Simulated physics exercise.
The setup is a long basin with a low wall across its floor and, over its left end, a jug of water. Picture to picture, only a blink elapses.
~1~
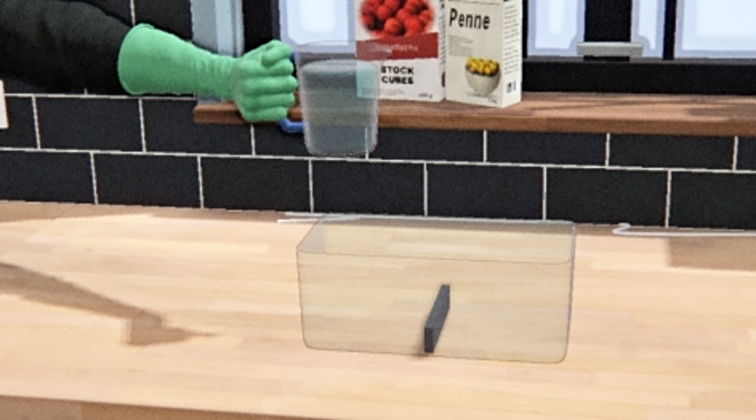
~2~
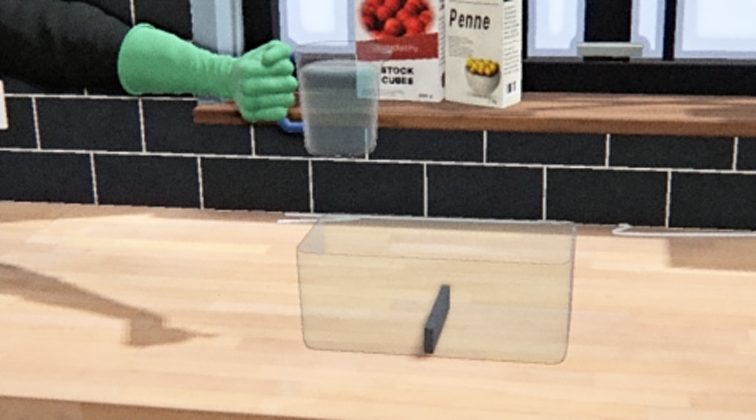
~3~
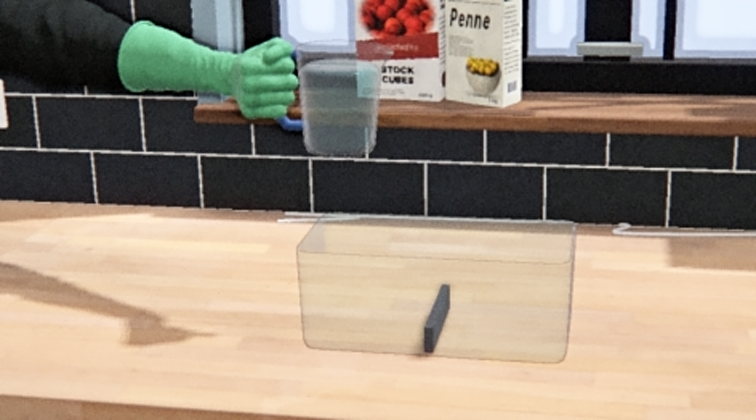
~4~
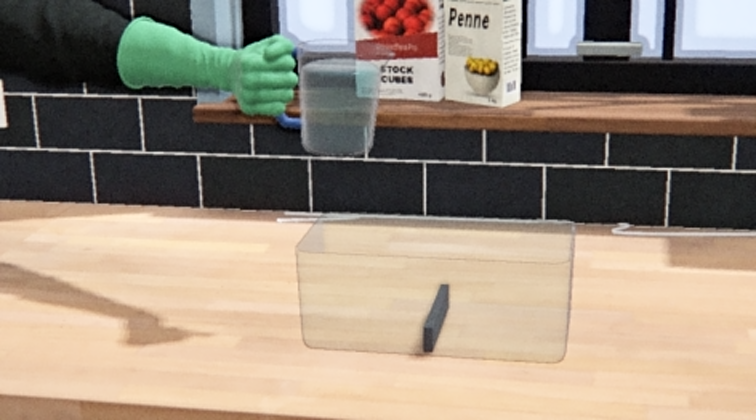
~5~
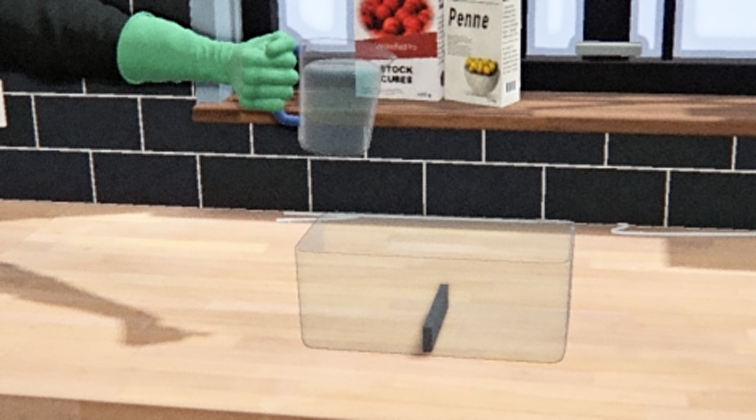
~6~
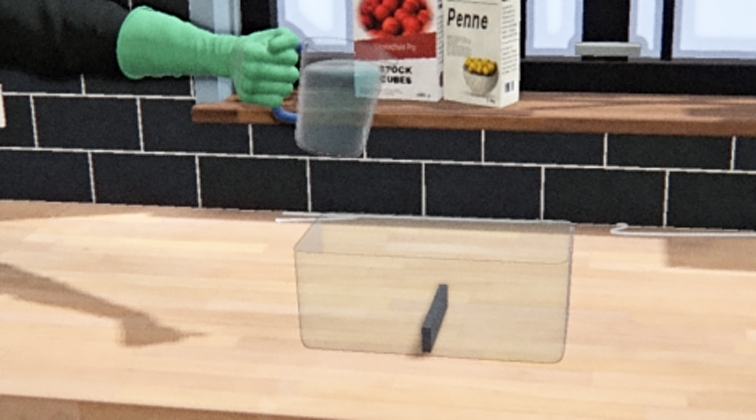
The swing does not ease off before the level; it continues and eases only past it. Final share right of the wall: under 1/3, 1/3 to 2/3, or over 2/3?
The share right of the wall will be large, beyond two thirds.
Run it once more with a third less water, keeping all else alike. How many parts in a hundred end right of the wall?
Roughly 80 in a hundred.
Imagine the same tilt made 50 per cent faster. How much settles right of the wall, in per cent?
About 85 per cent.
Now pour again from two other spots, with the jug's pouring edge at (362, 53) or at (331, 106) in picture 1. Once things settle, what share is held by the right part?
Start one gives some 50 %, start two some 10 %.
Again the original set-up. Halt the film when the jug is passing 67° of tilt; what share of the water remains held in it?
Near 80 in a hundred still remains.
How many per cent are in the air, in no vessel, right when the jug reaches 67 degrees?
Around 15 in a hundred.
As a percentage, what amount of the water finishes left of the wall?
Some 10 per cent.
A moment on, the jug is tipped part way and 82 per cent is still to pour, 0 is left of the wall and 2 right of it.
Next, the jug is tipped right over and 24 per cent is still to pour, 1 is left of the wall and 51 right of it.
Then the jug is tipped right over and 0 per cent is still to pour, 11 is left of the wall and 87 right of it.
Later the jug is tipped right over and 0 per cent is still to pour, 12 is left of the wall and 88 right of it.
In the end 12 per cent lies left of the wall, 88 right of it and 1 outside.
